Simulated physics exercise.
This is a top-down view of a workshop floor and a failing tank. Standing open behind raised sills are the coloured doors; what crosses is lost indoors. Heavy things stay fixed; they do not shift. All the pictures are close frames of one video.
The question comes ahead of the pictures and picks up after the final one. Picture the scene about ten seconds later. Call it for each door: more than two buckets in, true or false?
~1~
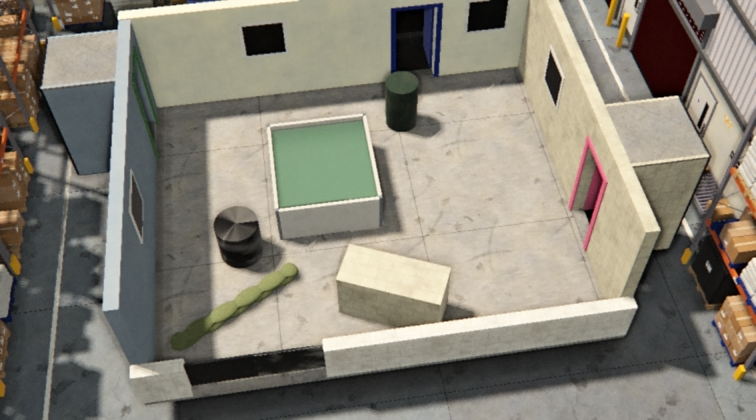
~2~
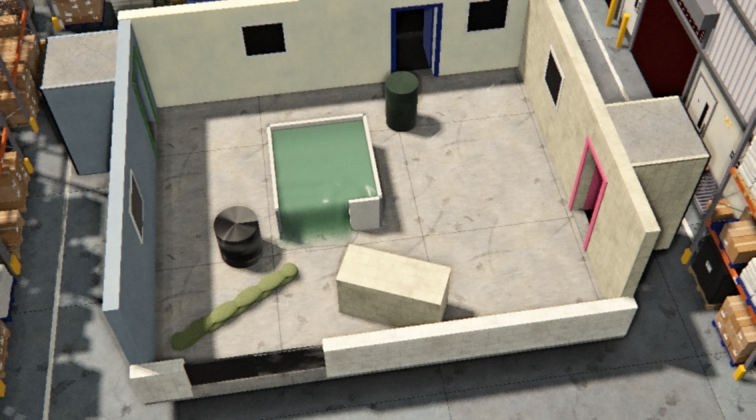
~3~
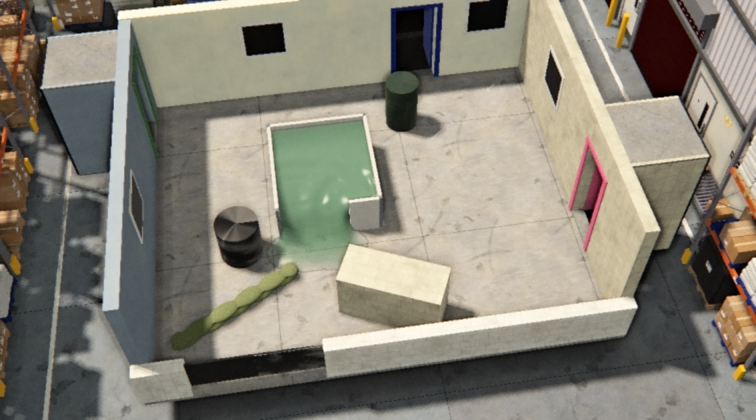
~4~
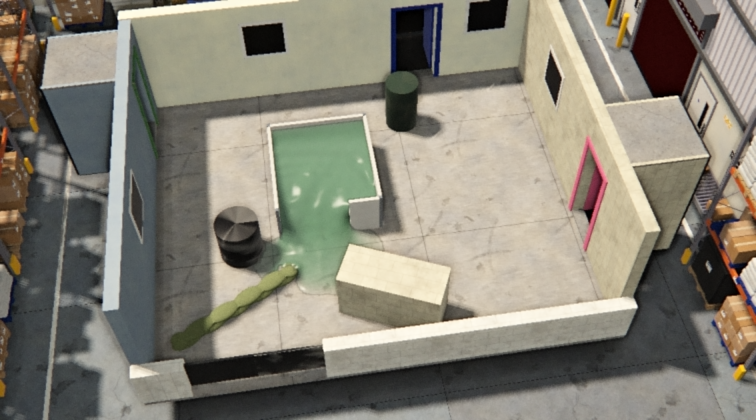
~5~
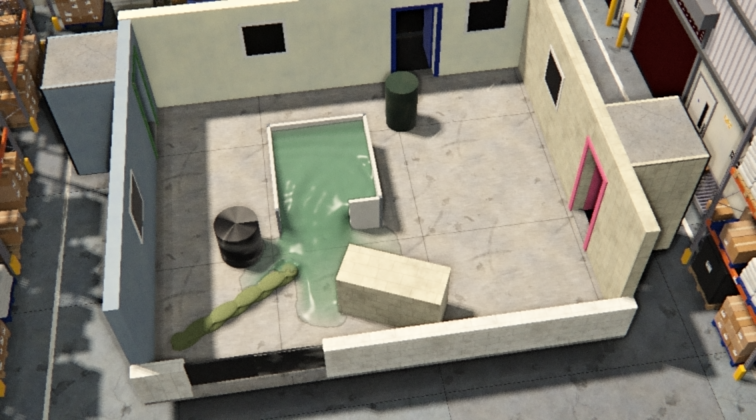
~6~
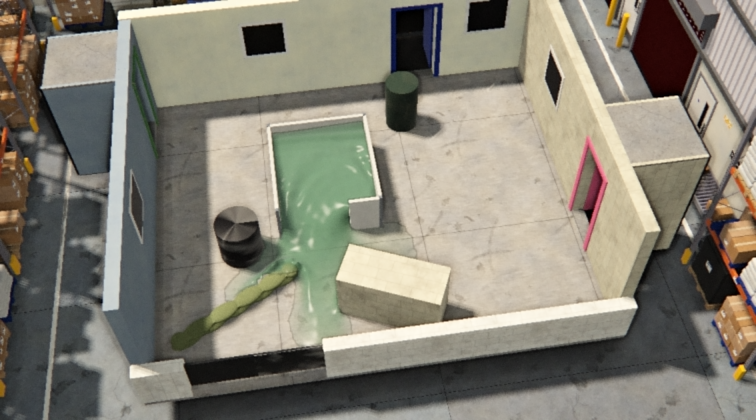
Blue door false, pink door true, green door false.
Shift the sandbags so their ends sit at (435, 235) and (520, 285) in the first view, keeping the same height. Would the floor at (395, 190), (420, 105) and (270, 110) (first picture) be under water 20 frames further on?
Spared, spared, spared.
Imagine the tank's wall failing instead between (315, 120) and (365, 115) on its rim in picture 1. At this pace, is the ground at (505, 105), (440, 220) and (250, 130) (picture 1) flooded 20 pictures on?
Submerged, bone-dry, submerged.
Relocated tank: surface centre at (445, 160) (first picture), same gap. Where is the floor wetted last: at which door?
That would be the blue one, I think.
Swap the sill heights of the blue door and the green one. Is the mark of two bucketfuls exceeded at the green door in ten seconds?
Quick answer - the green door overshoots.
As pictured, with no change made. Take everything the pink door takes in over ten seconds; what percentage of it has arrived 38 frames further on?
About 60 %.
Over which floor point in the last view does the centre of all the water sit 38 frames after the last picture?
My guess is about (315, 250).
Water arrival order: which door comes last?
Last in line is the one in blue.
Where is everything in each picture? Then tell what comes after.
Still water in the open tank at (323, 163), in the first frame.
Water pours out at (316, 225) and has run to (278, 241), in the second frame.
The front is at (274, 259), out from the gap at (316, 225), in the third frame.
The front is at a hidden place, out from the gap at (316, 226), in the fourth frame.
The front is at (338, 322), out from the gap at (316, 227), in the fifth frame.
The front is at a hidden place, out from the gap at (316, 226), in the sixth frame.
A moment on, water covers 20 % of the floor; the blue door not reached, the pink door not reached, the green door not reached.
Next, water covers 35 % of the floor; the blue door not reached, the pink door not reached, the green door not reached.
Then, water covers 50 % of the floor; the blue door not reached, the pink door under two buckets in, the green door not reached.
Later, water covers 70 % of the floor; the blue door not reached, the pink door over two buckets in, the green door wet at the sill, nothing in.
In the end, water covers 95 % of the floor; the blue door under two buckets in, the pink door over two buckets in, the green door wet at the sill, nothing in.
